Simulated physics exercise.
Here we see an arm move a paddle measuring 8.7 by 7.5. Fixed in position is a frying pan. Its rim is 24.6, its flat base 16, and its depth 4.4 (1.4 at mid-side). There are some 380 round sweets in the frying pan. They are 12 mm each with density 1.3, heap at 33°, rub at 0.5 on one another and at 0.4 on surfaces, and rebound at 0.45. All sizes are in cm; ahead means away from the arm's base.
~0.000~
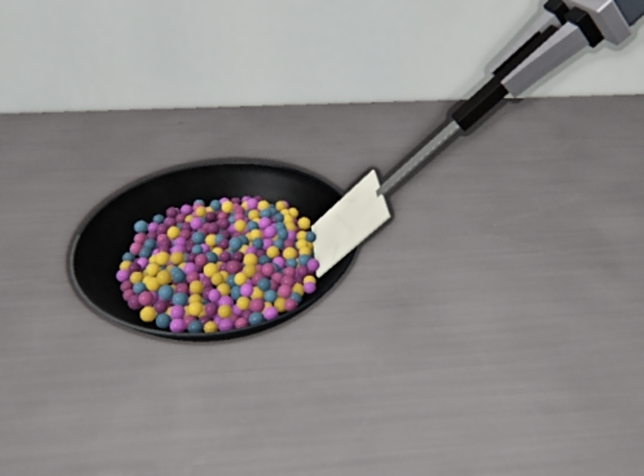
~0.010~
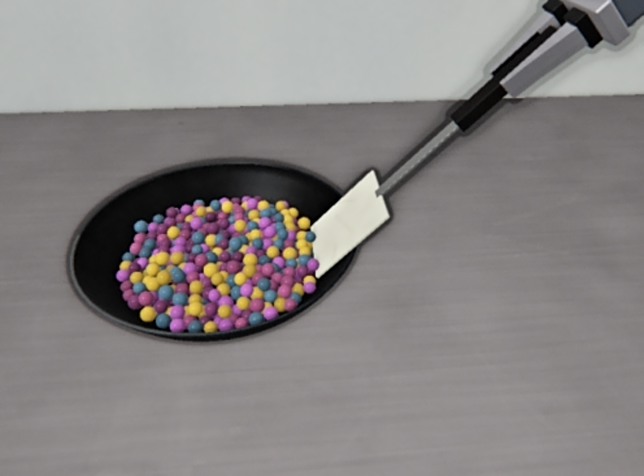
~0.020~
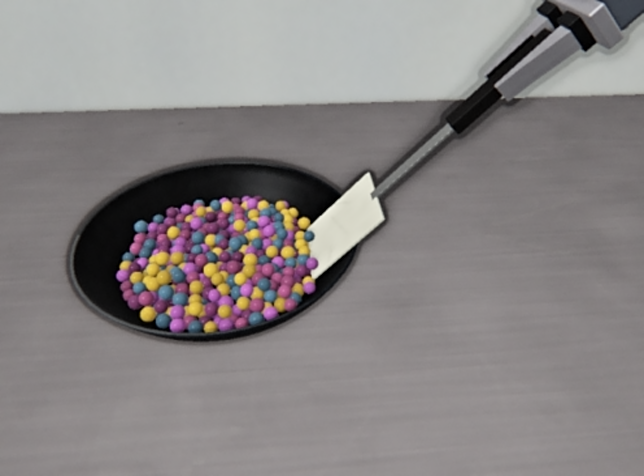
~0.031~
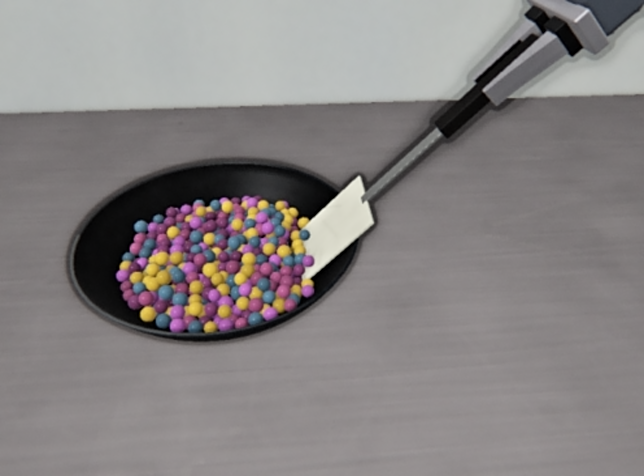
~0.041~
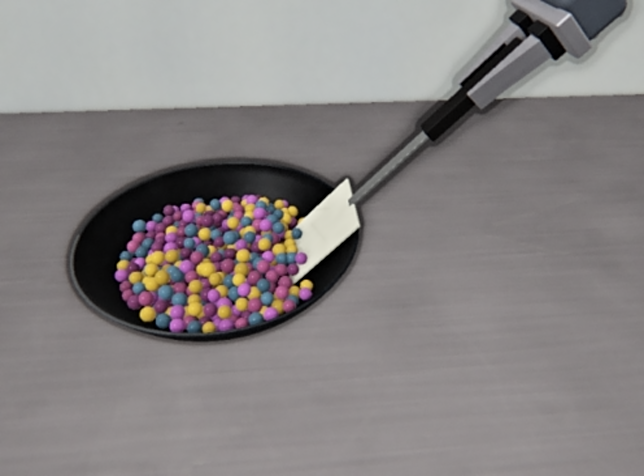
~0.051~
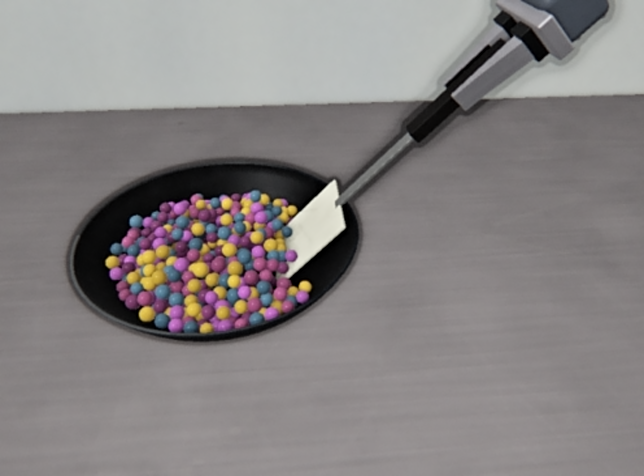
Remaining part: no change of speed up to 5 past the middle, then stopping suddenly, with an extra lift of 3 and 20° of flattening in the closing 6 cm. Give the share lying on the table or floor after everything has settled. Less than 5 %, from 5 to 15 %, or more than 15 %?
From 5 to 15 %.
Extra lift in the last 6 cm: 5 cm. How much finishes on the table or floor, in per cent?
You'd expect near 15 percent of it there.
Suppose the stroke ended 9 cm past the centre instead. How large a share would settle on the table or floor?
In that case around 30 per cent.
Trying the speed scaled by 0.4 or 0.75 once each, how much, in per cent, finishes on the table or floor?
Around 0 per cent, then around 5 per cent, would end on the table or floor.
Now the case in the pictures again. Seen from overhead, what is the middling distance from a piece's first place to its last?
It comes to some 4 cm.
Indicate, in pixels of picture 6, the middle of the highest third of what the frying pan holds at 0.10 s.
I'd put it somewhere near (183, 239).
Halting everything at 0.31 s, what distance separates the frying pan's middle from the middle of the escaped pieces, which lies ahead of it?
16 cm.
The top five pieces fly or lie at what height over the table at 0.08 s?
Estimated height above table: Approx. 7 cm.
After 0.08 s, sloping 46°, highest piece 7 above the table; 375 in the frying pan.
After 0.10 s, sloping 40°, highest piece 9 above the table; 375 in the frying pan.
After 0.31 s, sloping 27°, highest piece 5 above the table; 337 in the frying pan, 33 on the table or floor, 5 on the blade or in flight.
After 1.36 s, sloping 27°, highest piece 5 above the table; 336 in the frying pan, 39 on the table or floor.
In the end, 336 in the frying pan, 39 on the table or floor. That is 10 % on the table or floor.
